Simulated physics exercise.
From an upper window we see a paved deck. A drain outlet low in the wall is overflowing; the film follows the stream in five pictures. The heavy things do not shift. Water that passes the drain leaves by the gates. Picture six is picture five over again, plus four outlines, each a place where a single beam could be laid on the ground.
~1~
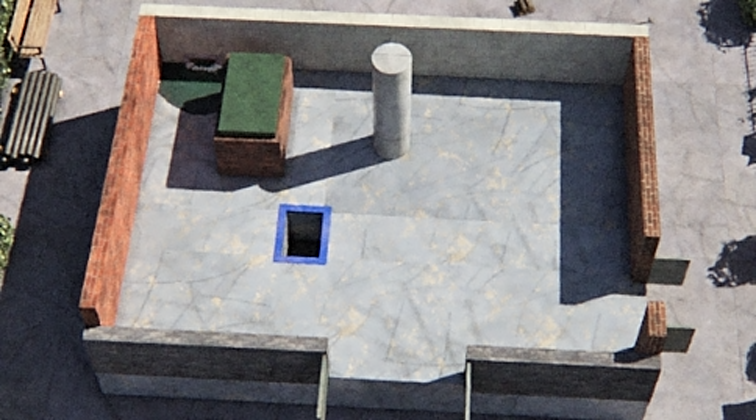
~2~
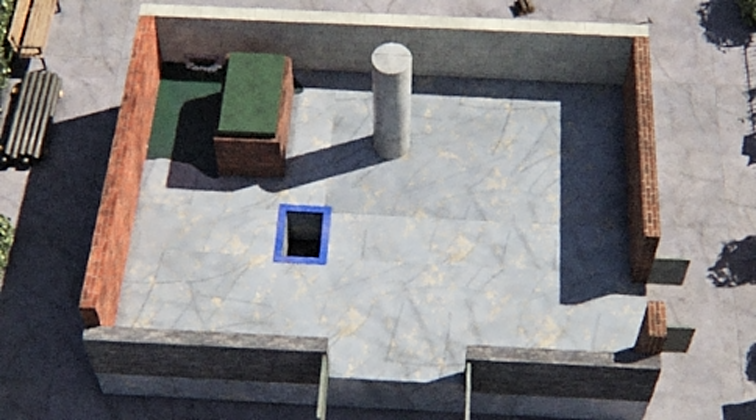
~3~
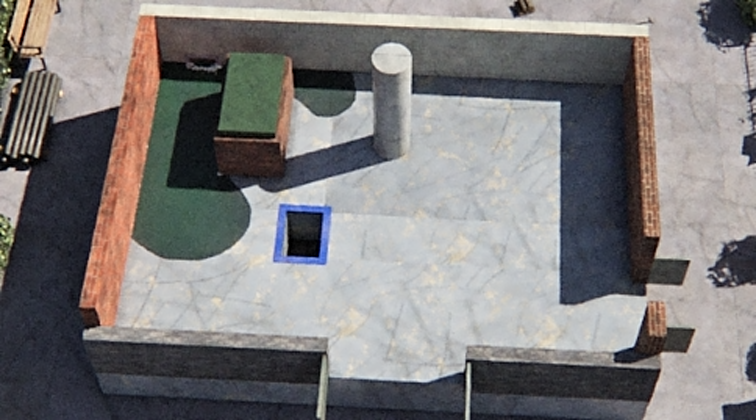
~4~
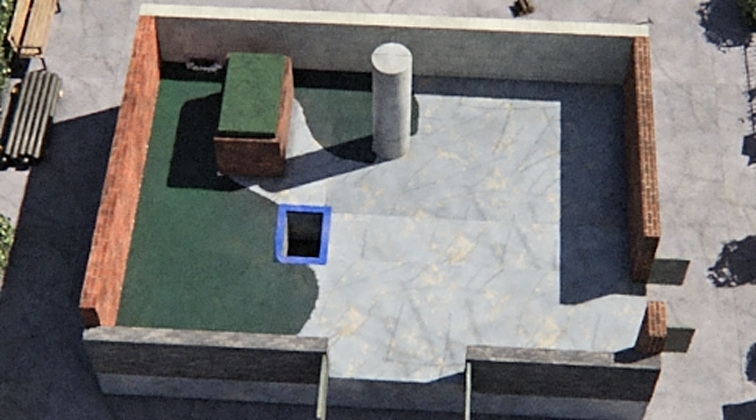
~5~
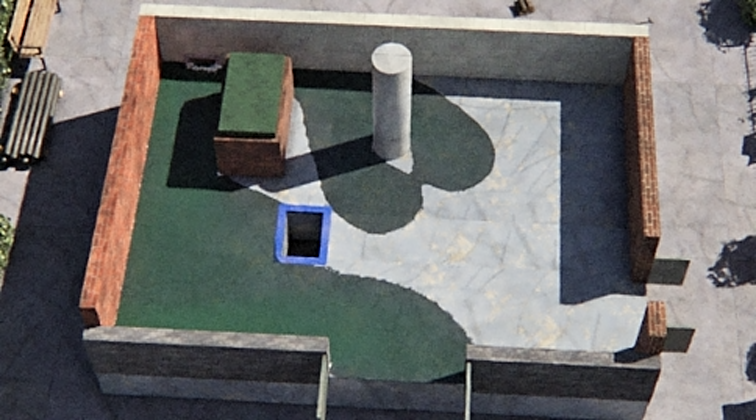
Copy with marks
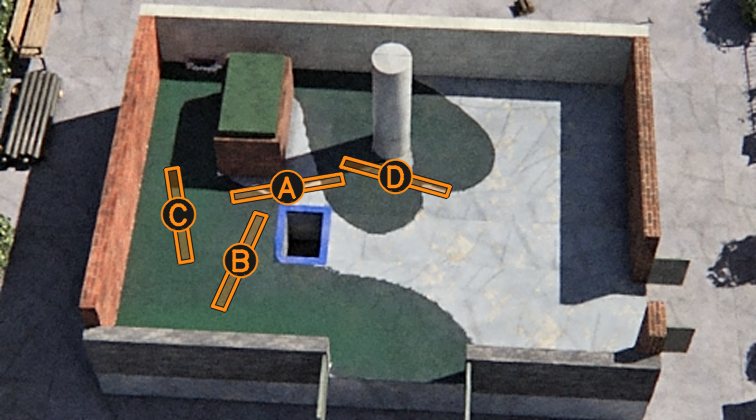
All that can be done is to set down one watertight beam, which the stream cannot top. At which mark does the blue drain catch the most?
Spot C.
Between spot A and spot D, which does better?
It is D.
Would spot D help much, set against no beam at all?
No.
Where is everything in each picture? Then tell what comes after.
The first picture shows outfall at (203, 60); blue drain at (303, 234); open gate at (633, 314); open gate at (397, 367); 3 % of the ground under water, visible out to (199, 106); blue drain still dry.
In the second picture, 7 % of the ground under water, visible out to (205, 159); blue drain still dry.
In the third picture, 16 % of the ground under water, visible out to (217, 252); blue drain still dry.
In the fourth picture, 33 % of the ground under water, visible out to (279, 320); blue drain taking water.
In the fifth picture, 47 % of the ground under water, visible out to (433, 328); blue drain taking water.
In orange, A from (232, 197) to (342, 178); B from (218, 308) to (260, 214); C from (172, 168) to (186, 261); D from (342, 162) to (448, 191).
With A, about 4 % of the stream goes into the blue drain, about 95 % out by the gates.
With B, about 6 % of the stream goes into the blue drain, about 92 % out by the gates.
With C, about 13 % of the stream goes into the blue drain, about 85 % out by the gates.
With D, about 7 % of the stream goes into the blue drain, about 92 % out by the gates.
